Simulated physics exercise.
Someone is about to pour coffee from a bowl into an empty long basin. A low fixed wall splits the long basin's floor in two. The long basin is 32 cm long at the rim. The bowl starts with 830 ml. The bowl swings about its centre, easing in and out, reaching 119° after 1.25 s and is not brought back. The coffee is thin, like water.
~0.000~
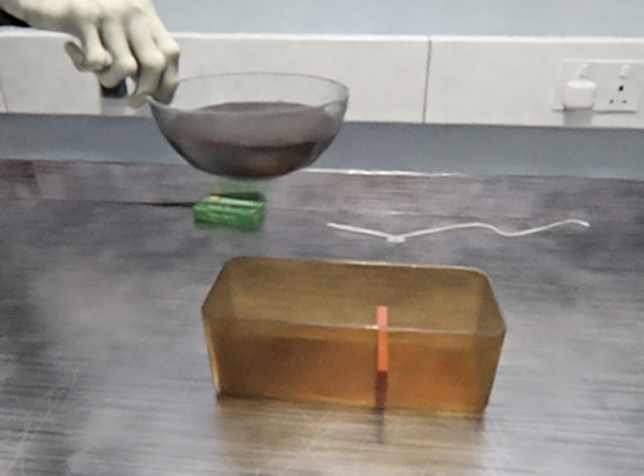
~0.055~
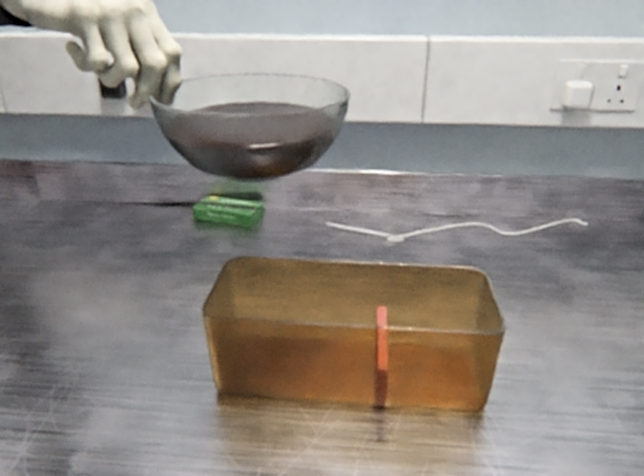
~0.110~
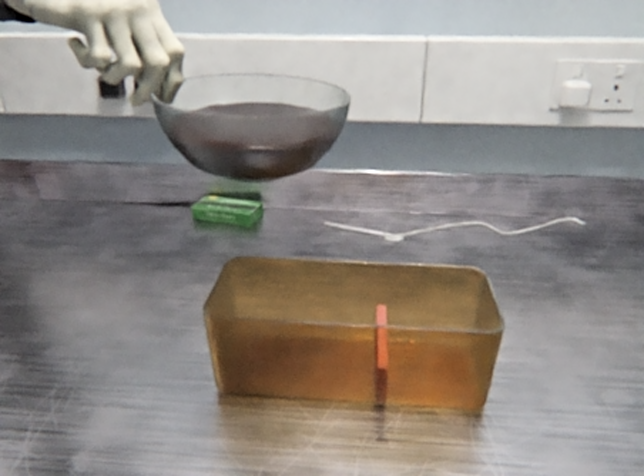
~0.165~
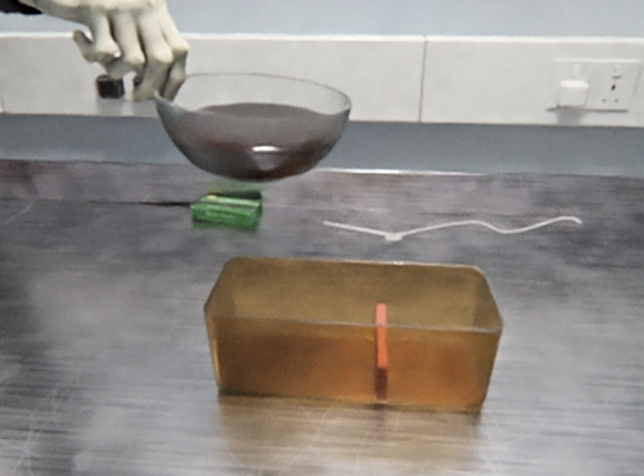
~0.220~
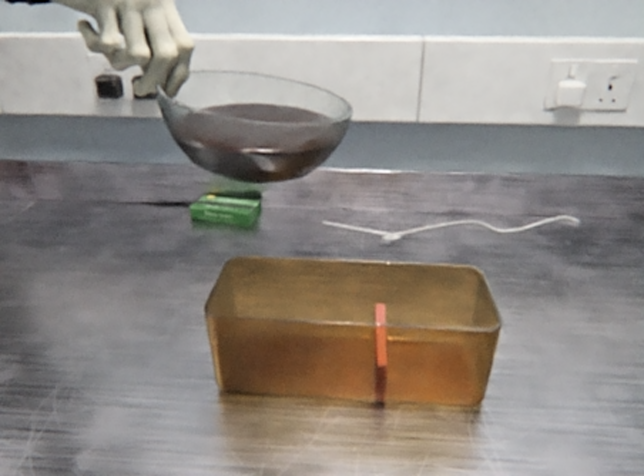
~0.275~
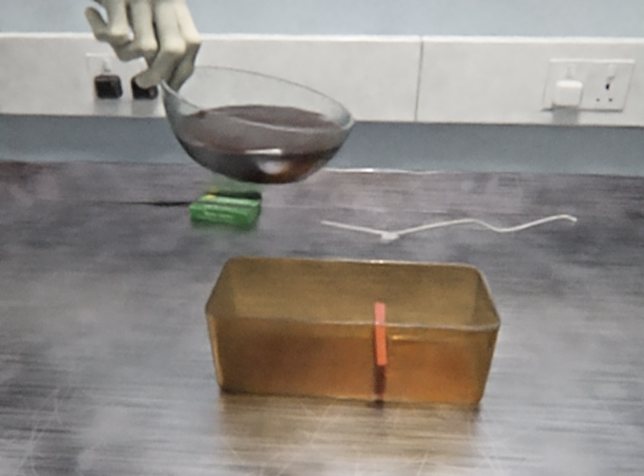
On a metal worktop, a gloved hand gradually tilts a glass bowl of dark liquid rightward.
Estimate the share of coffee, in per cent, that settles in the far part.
The far part has some 57 per cent.
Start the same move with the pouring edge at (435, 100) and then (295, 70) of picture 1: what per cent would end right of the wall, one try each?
In turn about 75 and 10 per cent.
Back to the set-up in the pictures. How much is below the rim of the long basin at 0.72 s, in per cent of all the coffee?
Some 22 per cent.
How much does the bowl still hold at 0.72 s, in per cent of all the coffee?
About 34 per cent.
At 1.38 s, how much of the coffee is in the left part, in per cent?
About 42 per cent.
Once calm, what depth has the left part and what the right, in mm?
Some 14 mm on the left and 34 mm on the right.
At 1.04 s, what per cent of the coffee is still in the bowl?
About 0 per cent.
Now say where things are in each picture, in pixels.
It leans 0°; its right rim is at (348, 94); the coffee meets the walls at (171, 116) and (339, 120); the long basin's rim runs from (215, 285) to (496, 300); the wall's top is at (382, 337), in the first frame.
It leans 1°; its right rim is at (348, 96); the coffee meets the walls at (172, 116) and (339, 121), in the second frame.
It leans 2°; its right rim is at (349, 100); the coffee meets the walls at (173, 116) and (339, 124), in the third frame.
It leans 5°; its right rim is at (350, 106); the coffee meets the walls at (176, 116) and (340, 126), in the fourth frame.
It leans 9°; its right rim is at (352, 113); the coffee meets the walls at (178, 117) and (342, 128), in the fifth frame.
It leans 14°; its right rim is at (352, 122); the coffee meets the walls at (182, 118) and (346, 129), in the sixth frame.
Then, 0.72 s in, the tilt is 73° and 34 per cent is still to pour, 2 is left of the wall and 19 right of it.
Then, 1.04 s in, the tilt is 111° and 0 per cent is still to pour, 40 is left of the wall and 56 right of it.
Then, 1.38 s in, the tilt is 119° and 0 per cent is still to pour, 41 is left of the wall and 57 right of it.
Then, 1.75 s in, the tilt is 119° and 0 per cent is still to pour, 41 is left of the wall and 57 right of it.
Finally, 41 per cent lies left of the wall, 57 right of it and 2 outside.
